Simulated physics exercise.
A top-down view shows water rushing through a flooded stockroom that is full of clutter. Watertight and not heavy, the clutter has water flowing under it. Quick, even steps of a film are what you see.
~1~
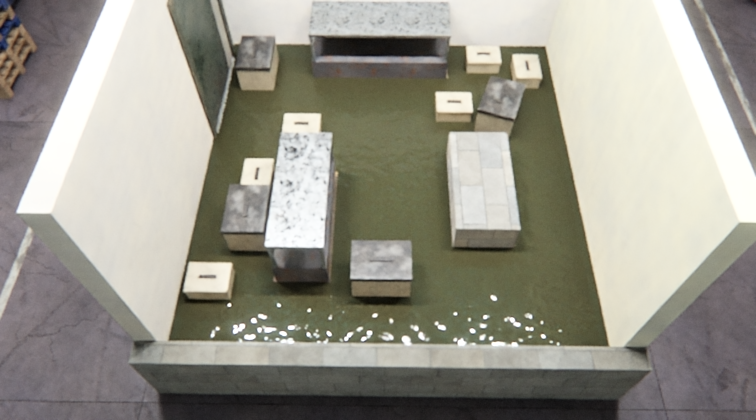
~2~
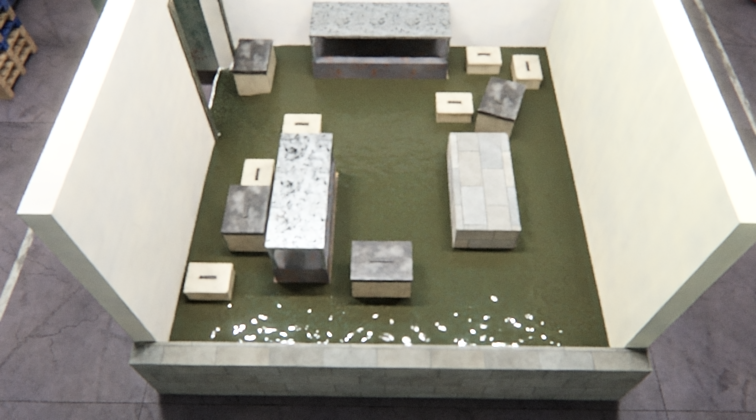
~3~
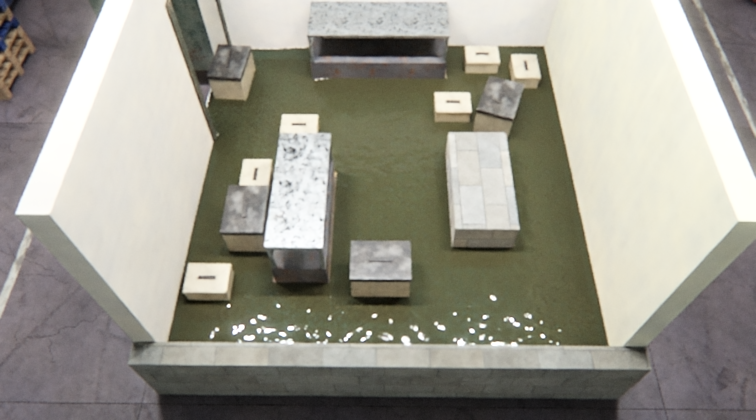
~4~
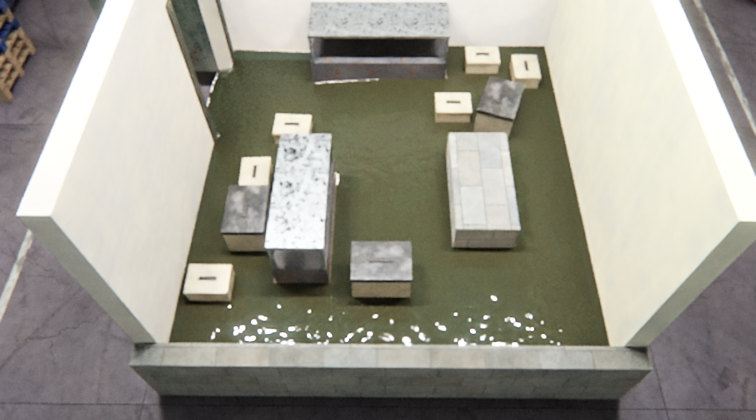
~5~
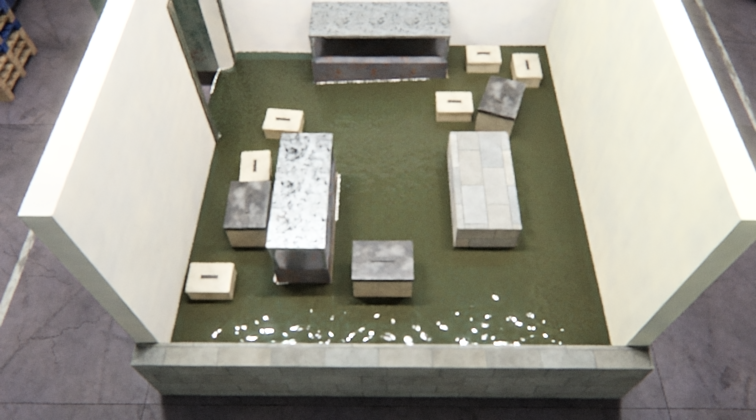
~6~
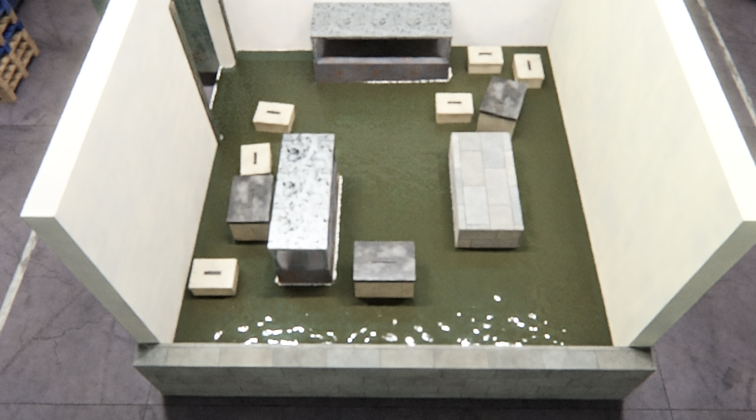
The footage shows a flooded, white-walled room of pale boxes and grey blocks, where a dark-topped box at upper left shifts toward an opening and leaves view, then a small pale box drifts left and others nudge slightly.
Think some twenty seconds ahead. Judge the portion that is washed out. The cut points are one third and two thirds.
The share is two thirds or higher.
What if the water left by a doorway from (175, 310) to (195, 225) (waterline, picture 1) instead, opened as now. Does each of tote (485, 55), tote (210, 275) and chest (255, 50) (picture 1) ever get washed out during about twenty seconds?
One by one as named: Doesn't escape, gets away and gets away.
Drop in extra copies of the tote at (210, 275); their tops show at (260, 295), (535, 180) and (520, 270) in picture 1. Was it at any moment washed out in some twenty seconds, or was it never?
First escapes, second doesn't escape, third doesn't escape.
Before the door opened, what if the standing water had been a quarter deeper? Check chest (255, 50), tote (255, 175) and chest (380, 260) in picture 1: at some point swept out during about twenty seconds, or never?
In that order: Carried outside, through, inside.
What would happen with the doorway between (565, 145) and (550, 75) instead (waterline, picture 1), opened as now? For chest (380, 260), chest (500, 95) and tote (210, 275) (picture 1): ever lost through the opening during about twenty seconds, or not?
Outcome for each, in the order asked: Not flushed / flushed / not flushed.
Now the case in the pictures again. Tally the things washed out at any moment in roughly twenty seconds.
My count comes to 8.
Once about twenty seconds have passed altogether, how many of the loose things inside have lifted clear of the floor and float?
The tally stands at 2.
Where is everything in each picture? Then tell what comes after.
A tote at (301, 124) floats; a tote at (257, 174), afloat; 0 of 10 have shifted, in the first frame.
A tote at (302, 124) floats; a tote at (257, 175), afloat; 0 of 10 have shifted, in the second frame.
A tote at (299, 125) floats; a tote at (256, 174), afloat; 1 of 10 have shifted, in the third frame.
A tote at (292, 124), afloat, close to its start; a tote at (255, 172) floats, close to its start; 3 of 10 have shifted, in the fourth frame.
A tote at (283, 120) floats, close to its start; a tote at (255, 166), afloat, close to its start; 4 of 10 have shifted, in the fifth frame.
A tote at (274, 113), afloat, a stride from its start; a tote at (255, 159) floats, close to its start; 5 of 10 have shifted, in the sixth frame.
A moment on, 3 of 10 are out; 7 afloat.
Next, 6 of 10 are out; 4 afloat.
Later, 7 of 10 are out; 3 afloat.
In the end, 8 of 10 are out; 2 afloat.
